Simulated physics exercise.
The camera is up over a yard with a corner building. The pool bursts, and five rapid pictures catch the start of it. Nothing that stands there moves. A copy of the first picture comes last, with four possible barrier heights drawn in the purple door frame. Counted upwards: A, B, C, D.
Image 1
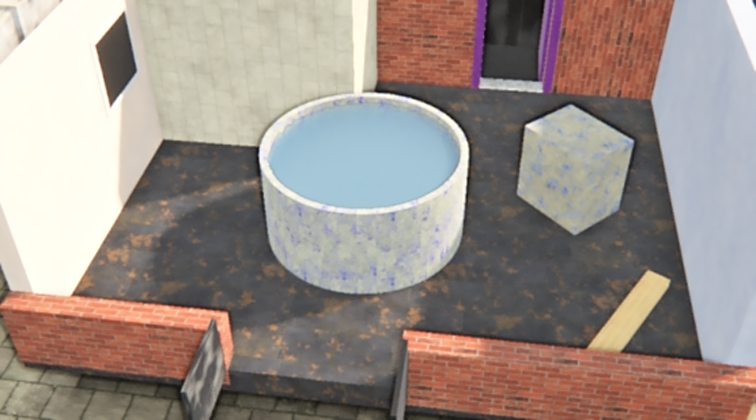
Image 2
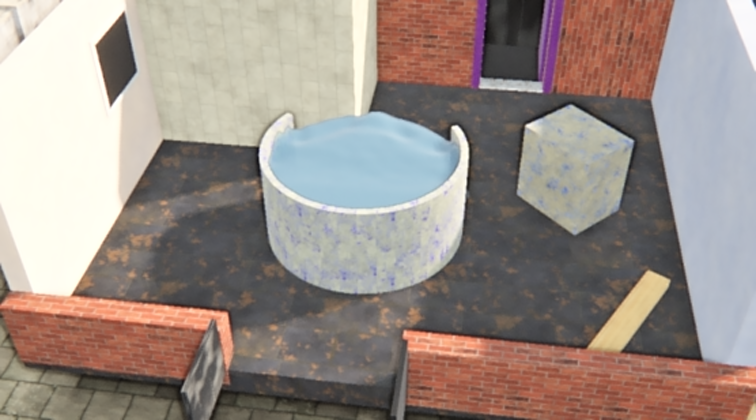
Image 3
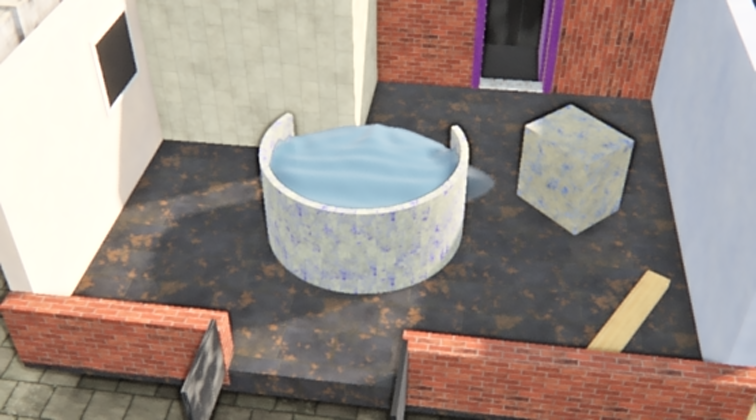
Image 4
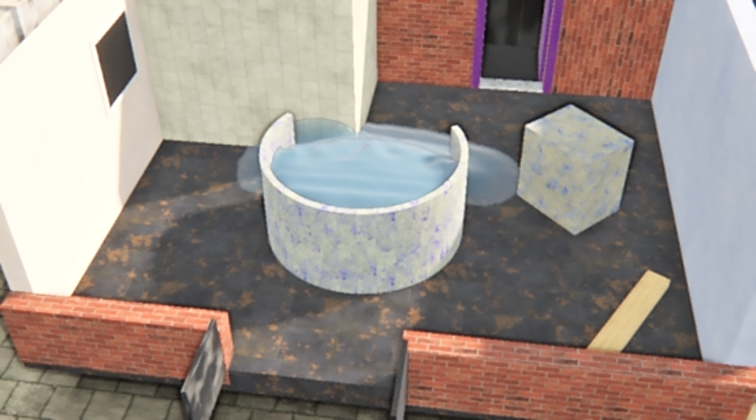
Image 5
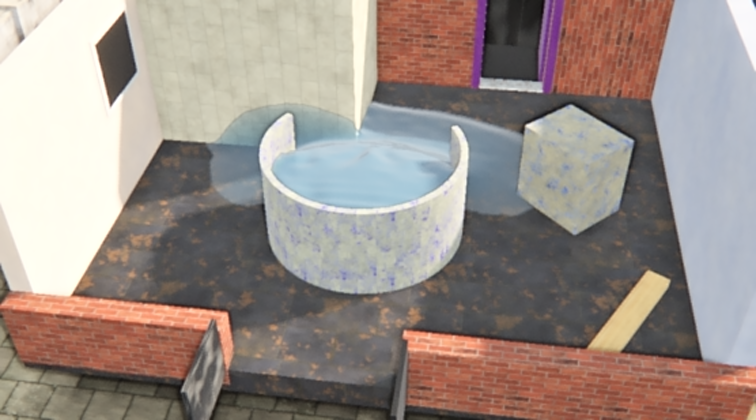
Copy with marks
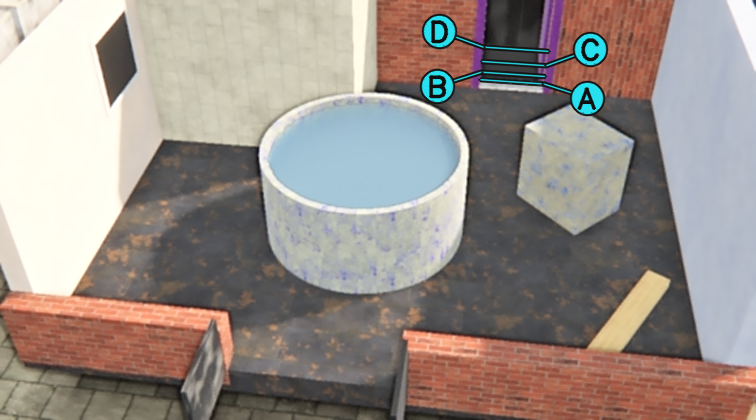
A round stone pool of water stood in a walled yard until its back section vanished, and the water bulged, then poured out behind it and spread across the dark ground to both sides.
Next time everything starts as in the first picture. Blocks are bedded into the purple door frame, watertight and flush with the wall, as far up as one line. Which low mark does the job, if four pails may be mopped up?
C will do.
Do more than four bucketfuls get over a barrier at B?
Yes, it does.
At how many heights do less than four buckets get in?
Two.
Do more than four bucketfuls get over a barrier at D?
No.
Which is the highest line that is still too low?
It is B.
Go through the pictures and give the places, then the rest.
Water in the pool at rest, its middle at (364, 154); foot of the purple doorway at (511, 90); open gate at (314, 318), in the first frame.
Water covers 2 % of the ground, its front hidden from here, in the second frame.
Water covers 7 % of the ground, its front hidden from here, in the third frame.
Front seen at (243, 163), 12 % of the ground wet, in the fourth frame.
Front seen at (211, 144), 20 % of the ground wet, in the fifth frame.
On the marked copy, A at (512, 81); B at (512, 74); C at (514, 63); D at (515, 49); from the bottom up A, B, C, D.
For line A, dozens of bucketfuls pour in.
For line B, about 9 bucketfuls get in.
For line C, a splash gets over, under a bucket.
For line D, nothing gets over.
